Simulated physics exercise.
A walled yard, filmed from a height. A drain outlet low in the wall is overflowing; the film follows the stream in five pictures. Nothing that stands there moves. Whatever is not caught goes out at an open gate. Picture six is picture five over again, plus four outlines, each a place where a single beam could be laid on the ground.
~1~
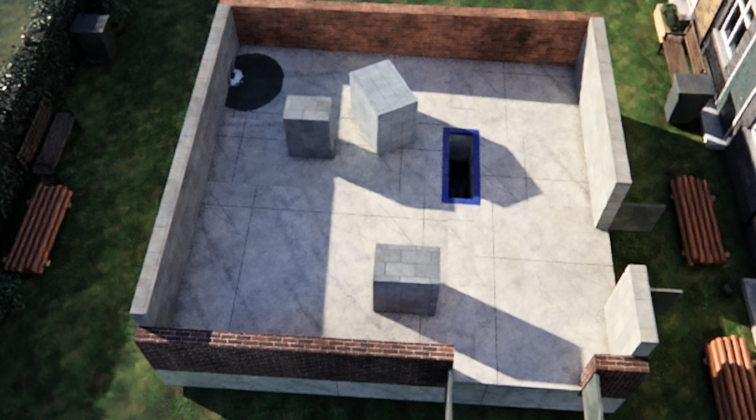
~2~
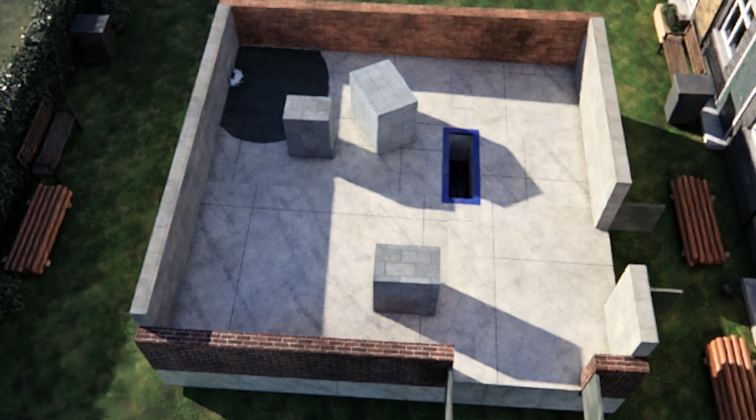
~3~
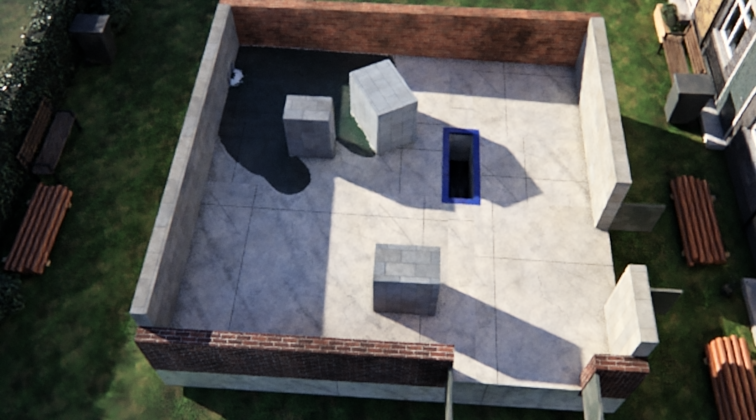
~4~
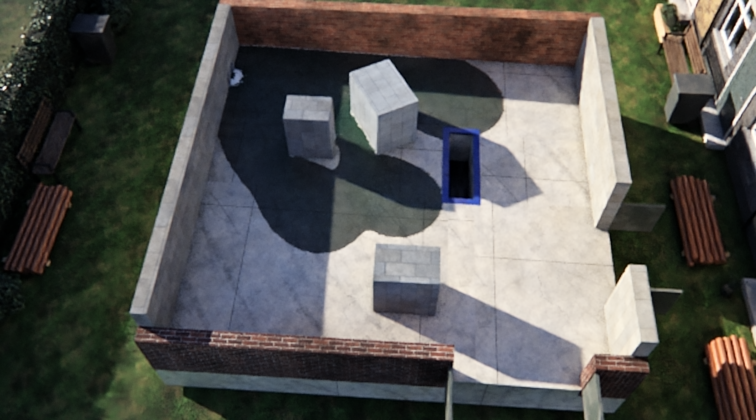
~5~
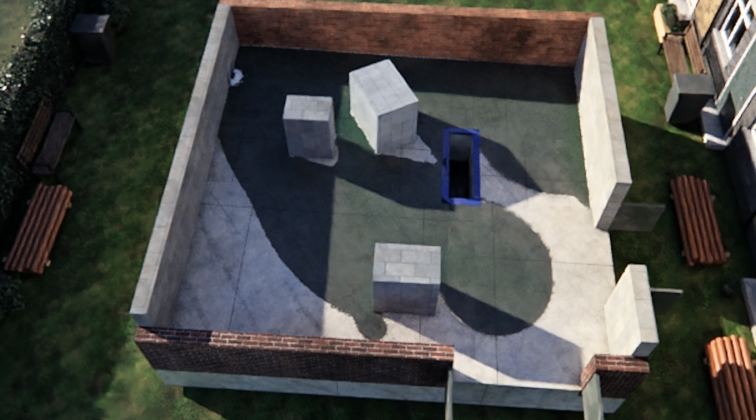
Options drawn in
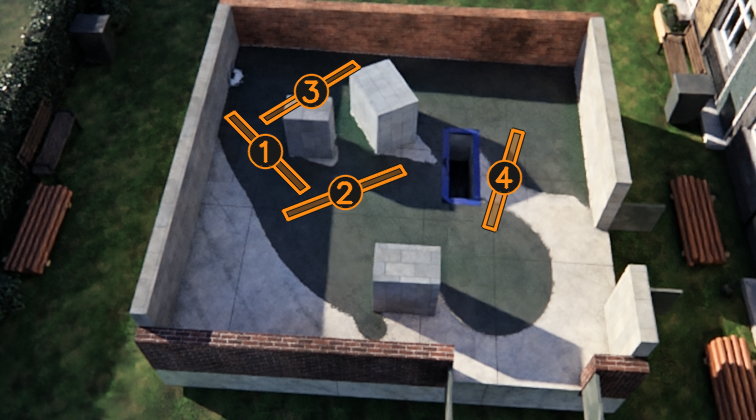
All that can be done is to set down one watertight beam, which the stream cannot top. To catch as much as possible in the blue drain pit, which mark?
Go for 2.
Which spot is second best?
That would be 4.
On the marked copy, 1 from (230, 114) to (304, 190); 2 from (285, 215) to (402, 169); 3 from (263, 120) to (355, 64); 4 from (489, 228) to (517, 131).
With 1, about 11 % of the stream goes into the blue drain pit, about 88 % out by the gates.
With 2, about 39 % of the stream goes into the blue drain pit, about 61 % out by the gates.
With 3, about 10 % of the stream goes into the blue drain pit, about 90 % out by the gates.
With 4, about 17 % of the stream goes into the blue drain pit, about 83 % out by the gates.
